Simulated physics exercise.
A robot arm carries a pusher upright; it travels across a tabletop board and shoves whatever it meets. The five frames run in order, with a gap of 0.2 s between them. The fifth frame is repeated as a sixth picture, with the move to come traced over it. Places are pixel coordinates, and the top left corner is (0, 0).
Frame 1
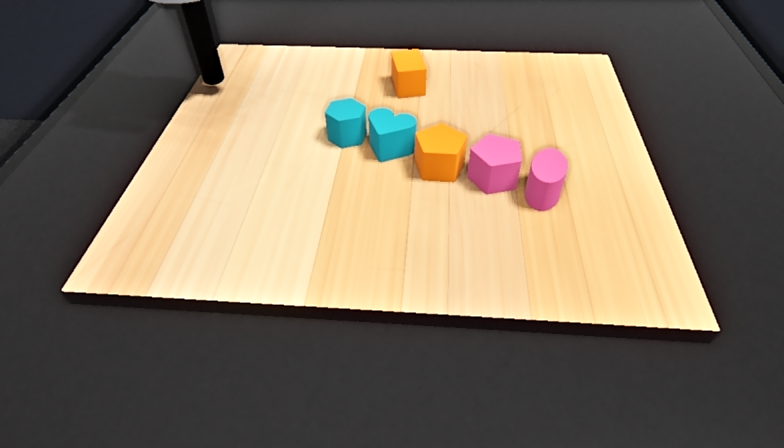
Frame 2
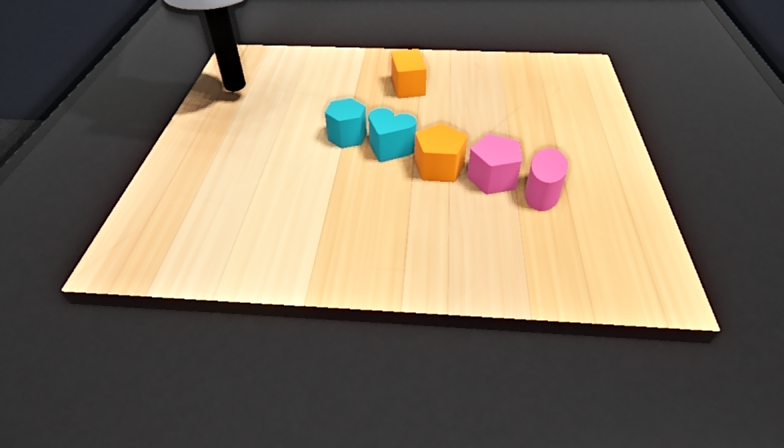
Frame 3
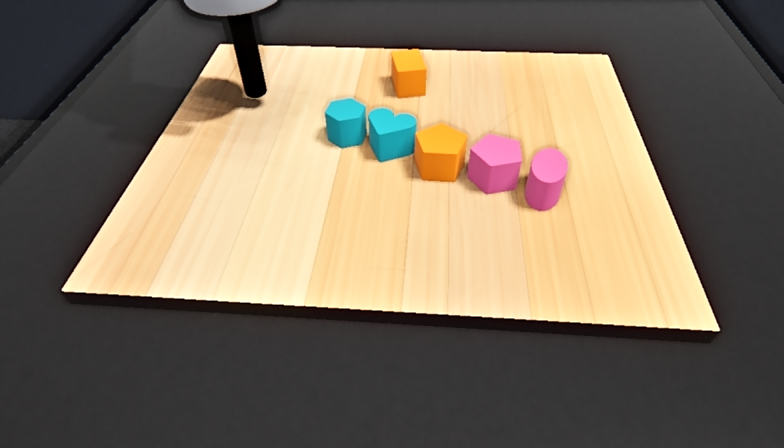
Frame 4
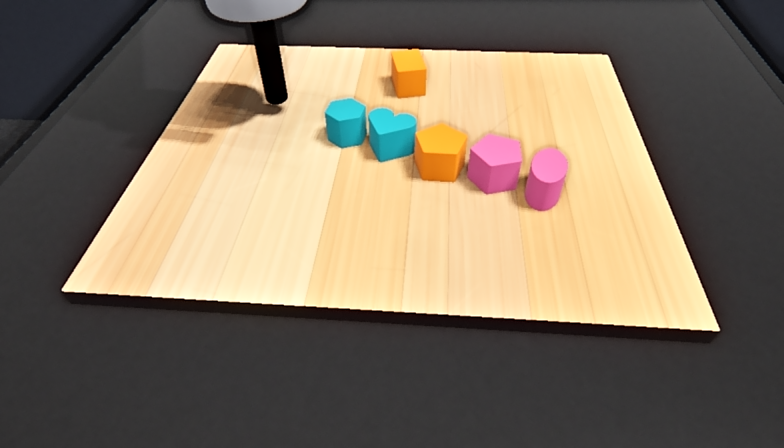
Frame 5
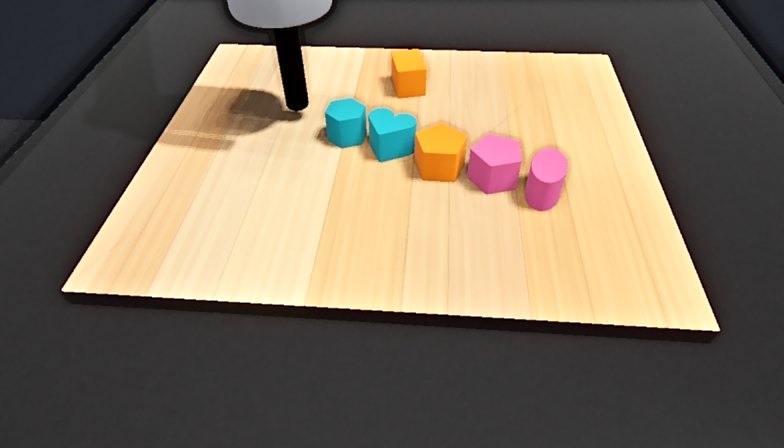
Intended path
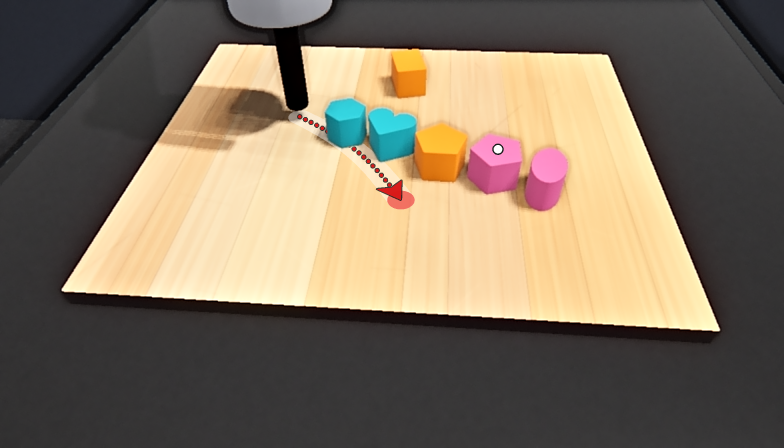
The footage shows a black rod-shaped pusher moving right and slightly toward the viewer across a wooden board, nearing a turquoise hexagonal block, while the row of turquoise, orange and pink blocks and a separate orange block remain still.
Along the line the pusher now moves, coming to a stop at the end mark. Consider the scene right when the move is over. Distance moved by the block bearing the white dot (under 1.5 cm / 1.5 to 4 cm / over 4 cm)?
It is going to finish within 1.5 cm of where it is now.
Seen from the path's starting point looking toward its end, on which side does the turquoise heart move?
The left.
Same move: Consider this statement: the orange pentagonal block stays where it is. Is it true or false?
Verdict: False.
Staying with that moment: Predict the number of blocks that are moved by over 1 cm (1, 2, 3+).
Answer: 3+.
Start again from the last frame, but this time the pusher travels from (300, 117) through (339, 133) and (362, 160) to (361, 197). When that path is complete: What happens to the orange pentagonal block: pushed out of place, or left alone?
Put simply, it goes somewhere else.
Path on the board, from (300, 117) over (338, 137) and (372, 165) to (401, 200); the dot is on the pink pentagonal block.
The first path, step by step. One third of the way, pusher at (337, 127); turquoise hexagonal block at (366, 115), turned 15° anticlockwise; turquoise heart at (406, 123); orange pentagonal block at (446, 141).
Two thirds of the way, pusher at (371, 154); turquoise hexagonal block at (392, 118), turned 65° anticlockwise; turquoise heart at (431, 120), turned 25° clockwise; orange pentagonal block at (454, 145); pink pentagonal block at (503, 151).
At the end, pusher at (401, 189); turquoise hexagonal block at (392, 118), turned 65° anticlockwise; turquoise heart at (431, 120), turned 25° clockwise; orange pentagonal block at (454, 145); pink pentagonal block at (503, 151).
